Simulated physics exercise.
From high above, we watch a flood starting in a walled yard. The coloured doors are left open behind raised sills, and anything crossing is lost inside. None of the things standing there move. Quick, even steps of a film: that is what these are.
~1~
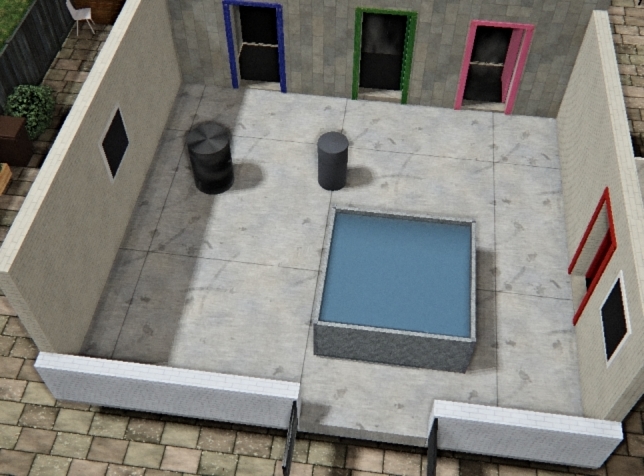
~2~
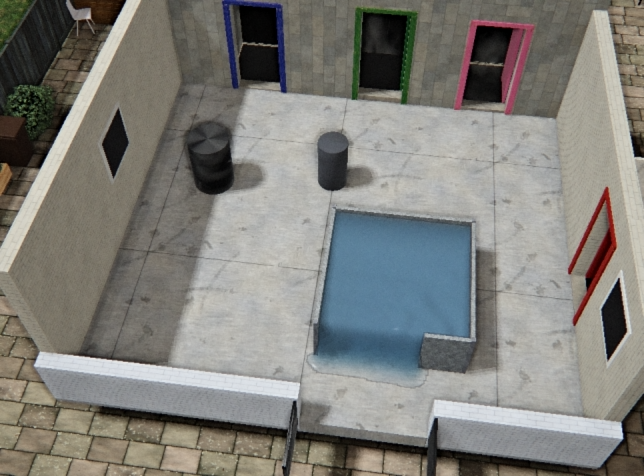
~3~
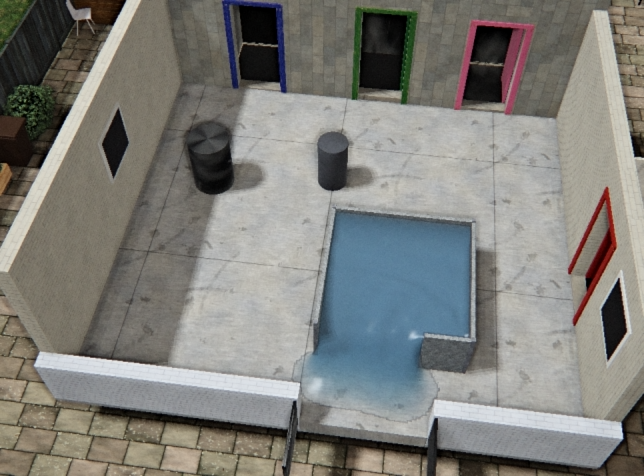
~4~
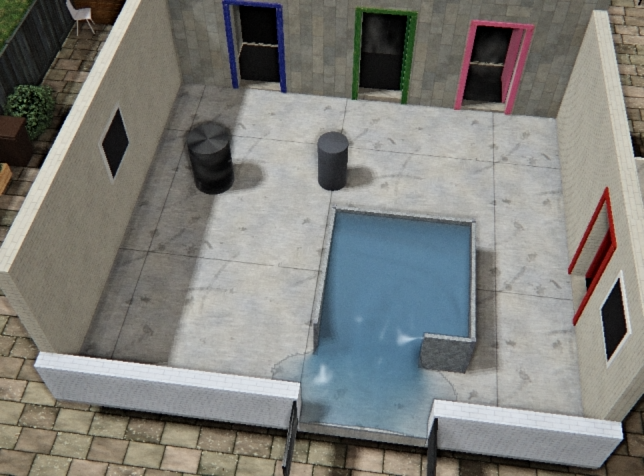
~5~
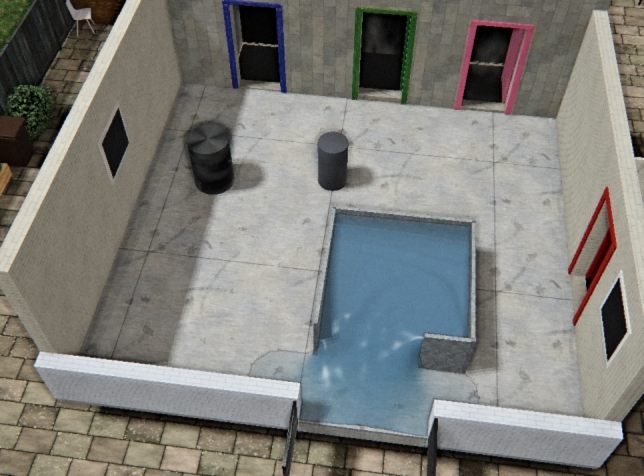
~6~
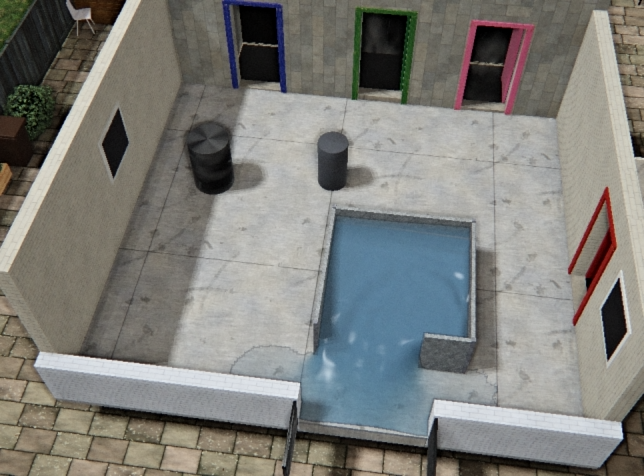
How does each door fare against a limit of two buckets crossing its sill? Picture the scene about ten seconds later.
The green door keeps inside the allowance there, the red door keeps inside the allowance there, the blue door keeps inside the allowance there, the pink door keeps inside the allowance there.
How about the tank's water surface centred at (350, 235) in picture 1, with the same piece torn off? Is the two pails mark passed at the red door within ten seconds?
Red keeps below it.
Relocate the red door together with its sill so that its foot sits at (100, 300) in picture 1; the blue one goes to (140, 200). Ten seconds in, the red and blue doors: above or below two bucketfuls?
As I see it, red door crosses the line and blue door does not reach it.
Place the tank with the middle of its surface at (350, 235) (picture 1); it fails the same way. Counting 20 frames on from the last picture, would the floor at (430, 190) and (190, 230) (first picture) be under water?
One after the other: Untouched, reached.
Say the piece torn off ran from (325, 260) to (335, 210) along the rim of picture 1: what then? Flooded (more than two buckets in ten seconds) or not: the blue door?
Blue door: Tops the limit.
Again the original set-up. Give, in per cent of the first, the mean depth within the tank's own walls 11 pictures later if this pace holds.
Roughly 44 %.
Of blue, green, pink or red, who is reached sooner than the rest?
Go with the door marked red.
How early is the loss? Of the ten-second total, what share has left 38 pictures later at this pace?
Around 90 % of the total, roughly.
A moment on, water covers 10 % of the floor; the green door not reached, the red door not reached, the blue door not reached, the pink door not reached.
Next, water covers 15 % of the floor; the green door not reached, the red door not reached, the blue door not reached, the pink door not reached.
Then, water covers 25 % of the floor; the green door not reached, the red door wet at the sill, nothing in, the blue door not reached, the pink door not reached.
Later, water covers 35 % of the floor; the green door not reached, the red door wet at the sill, nothing in, the blue door not reached, the pink door not reached.
In the end, water covers 50 % of the floor; the green door not reached, the red door wet at the sill, nothing in, the blue door wet at the sill, nothing in, the pink door not reached.
